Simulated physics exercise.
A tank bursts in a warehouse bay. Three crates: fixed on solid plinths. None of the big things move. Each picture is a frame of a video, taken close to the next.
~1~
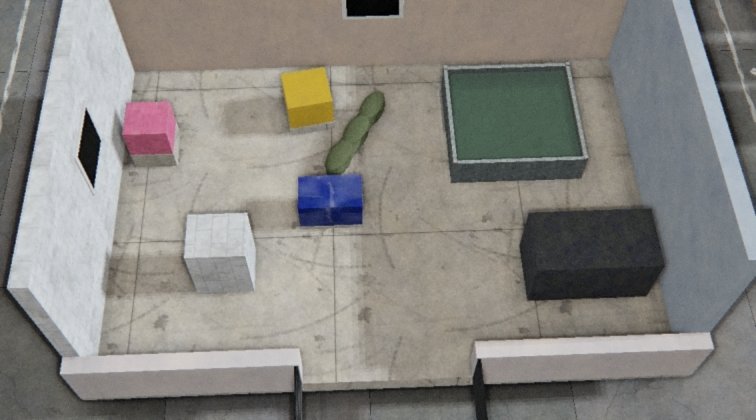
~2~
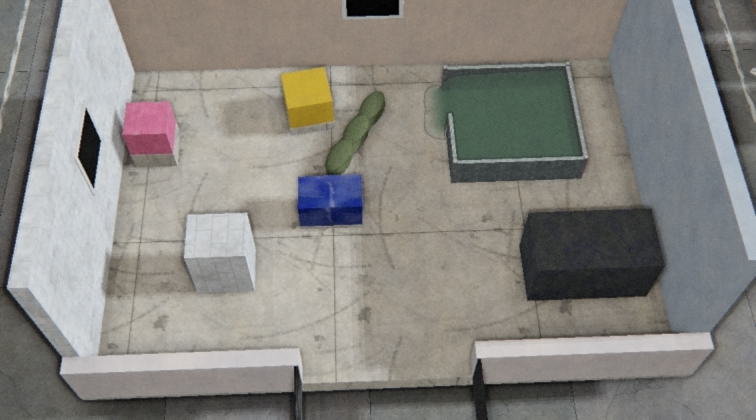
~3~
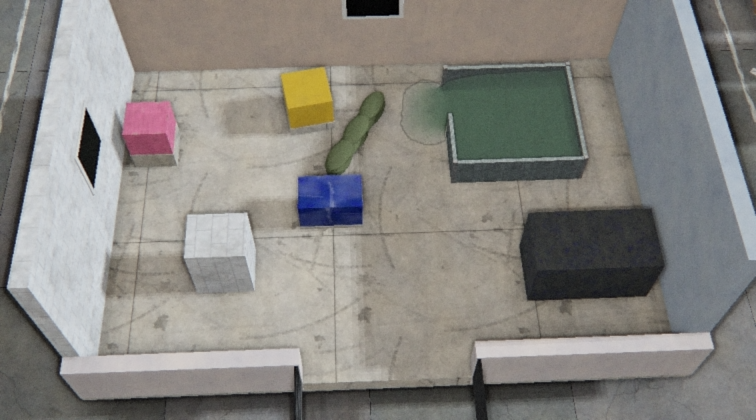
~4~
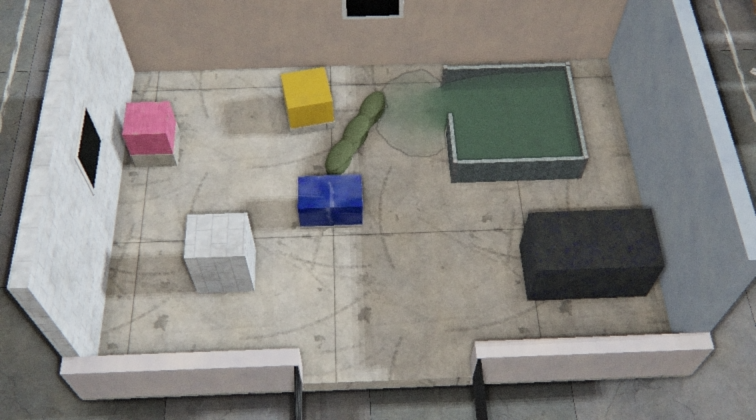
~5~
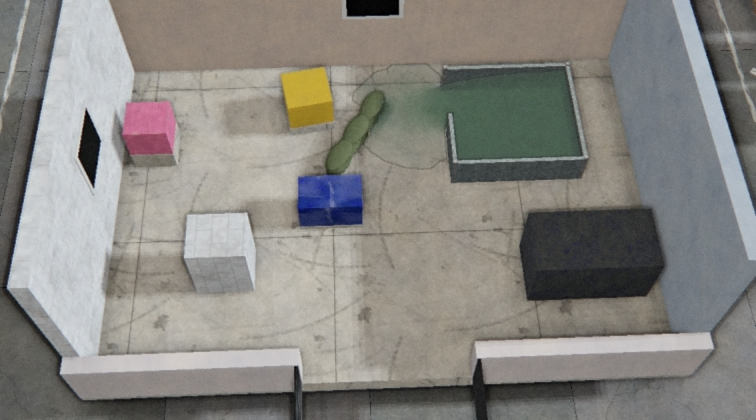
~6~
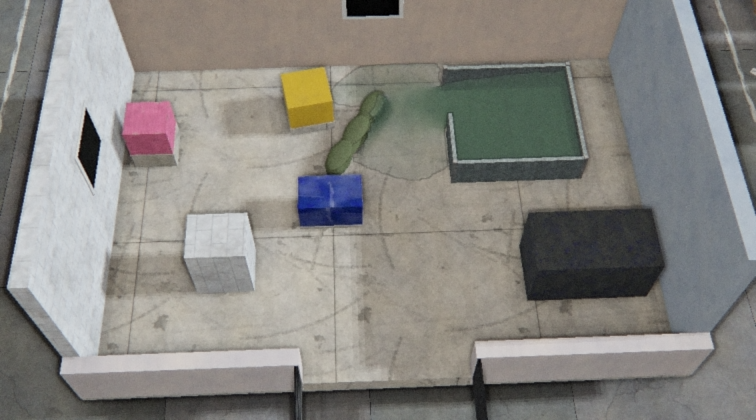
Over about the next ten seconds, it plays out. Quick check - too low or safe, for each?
Yellow crate safe; pink crate safe; blue crate too low.
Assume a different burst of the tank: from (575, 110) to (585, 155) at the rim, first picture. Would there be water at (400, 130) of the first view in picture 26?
Untouched.
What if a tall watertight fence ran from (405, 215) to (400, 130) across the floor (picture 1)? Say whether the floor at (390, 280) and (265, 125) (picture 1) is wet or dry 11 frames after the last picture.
Reached, untouched.
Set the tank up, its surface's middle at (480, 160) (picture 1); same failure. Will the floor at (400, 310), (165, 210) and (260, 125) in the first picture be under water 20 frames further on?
As listed: Wet, under water, flooded.
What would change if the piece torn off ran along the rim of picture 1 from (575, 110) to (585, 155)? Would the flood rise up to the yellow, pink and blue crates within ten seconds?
Going through them, the yellow crate is never reached, the pink crate is never reached and the blue crate gets reached.
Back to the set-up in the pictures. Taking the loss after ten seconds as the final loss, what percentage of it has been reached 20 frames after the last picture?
It comes to around 5 per cent.
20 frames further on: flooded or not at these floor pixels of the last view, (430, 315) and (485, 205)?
Going in order, I'd say drenched for the first and clear for the second.
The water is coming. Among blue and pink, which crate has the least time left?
It's the one in blue.
A moment on, water covers 10 % of the floor; the yellow crate water round its plinth, the pink crate not reached, the blue crate water round its plinth.
Next, water covers 25 % of the floor; the yellow crate water round its plinth, the pink crate not reached, the blue crate water round its plinth.
Then, water covers 45 % of the floor; the yellow crate water round its plinth, the pink crate water round its plinth, the blue crate water round its plinth.
Later, water covers 60 % of the floor; the yellow crate water round its plinth, the pink crate water round its plinth, the blue crate water round its plinth.
In the end, water covers 85 % of the floor; the yellow crate stayed above the water, the pink crate stayed above the water, the blue crate was topped.
